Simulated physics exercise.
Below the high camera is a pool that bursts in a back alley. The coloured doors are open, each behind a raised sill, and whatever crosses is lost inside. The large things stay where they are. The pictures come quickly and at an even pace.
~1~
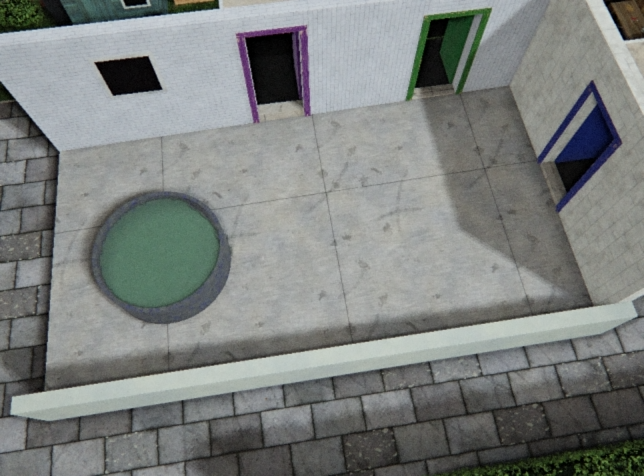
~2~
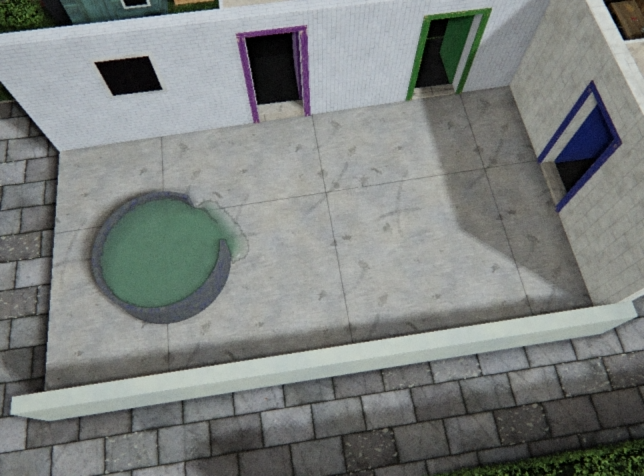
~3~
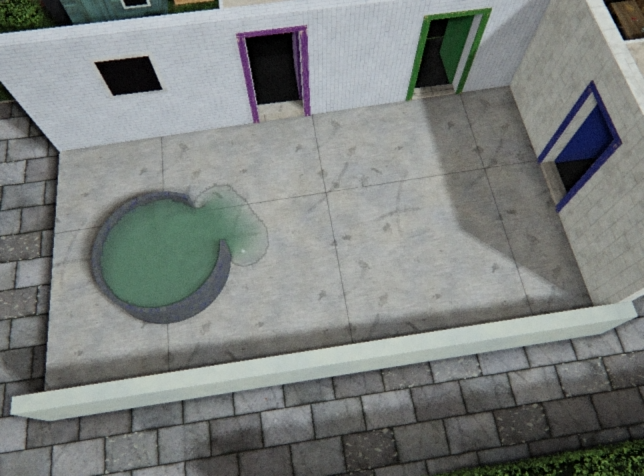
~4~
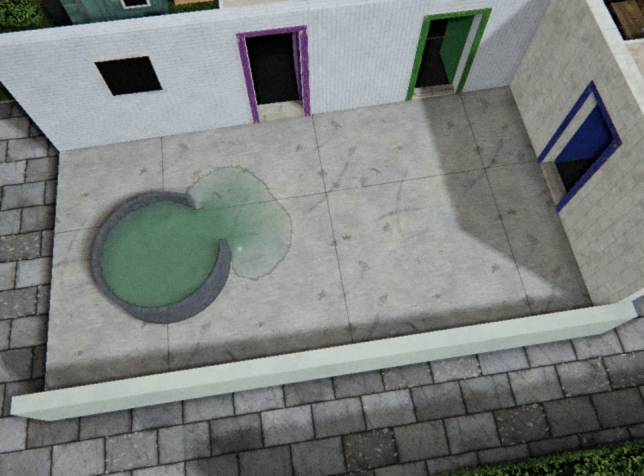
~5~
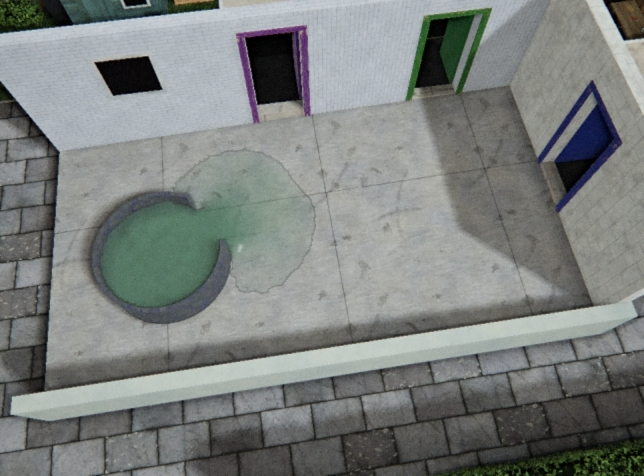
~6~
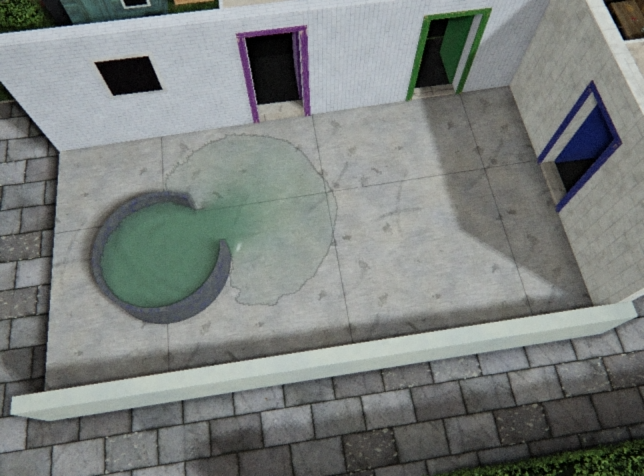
Green water pouring through a gap in a round tank's wall and spreading rightward in a widening puddle across a paved yard.
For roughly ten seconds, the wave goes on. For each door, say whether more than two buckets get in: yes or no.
Blue door: No; green door: Yes; purple door: No.
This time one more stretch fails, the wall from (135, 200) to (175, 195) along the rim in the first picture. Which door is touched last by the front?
Last in line is the blue-painted one.
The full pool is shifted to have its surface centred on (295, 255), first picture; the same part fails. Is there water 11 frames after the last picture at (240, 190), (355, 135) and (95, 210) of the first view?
Bone-dry, soaked, bone-dry.
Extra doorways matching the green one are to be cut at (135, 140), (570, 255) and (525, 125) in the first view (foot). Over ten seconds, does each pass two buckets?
First falls short, then falls short, then tops the limit.
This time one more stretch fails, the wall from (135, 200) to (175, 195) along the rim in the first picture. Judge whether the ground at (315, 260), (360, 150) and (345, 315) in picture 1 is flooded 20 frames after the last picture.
First unwetted, second soaked, third unwetted.
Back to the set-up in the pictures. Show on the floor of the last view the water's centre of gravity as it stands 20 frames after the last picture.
Close to pixel (291, 203).
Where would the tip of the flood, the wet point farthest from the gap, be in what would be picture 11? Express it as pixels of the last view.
Close to (372, 110), I think.
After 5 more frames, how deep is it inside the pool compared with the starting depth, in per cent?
Near 66 in a hundred.
A moment on, water covers 30 % of the floor; the blue door not reached, the green door not reached, the purple door wet at the sill, nothing in.
Next, water covers 40 % of the floor; the blue door not reached, the green door wet at the sill, nothing in, the purple door wet at the sill, nothing in.
Then, water covers 65 % of the floor; the blue door wet at the sill, nothing in, the green door under two buckets in, the purple door wet at the sill, nothing in.
Later, water covers 75 % of the floor; the blue door under two buckets in, the green door over two buckets in, the purple door wet at the sill, nothing in.
In the end, water covers 80 % of the floor; the blue door under two buckets in, the green door over two buckets in, the purple door wet at the sill, nothing in.
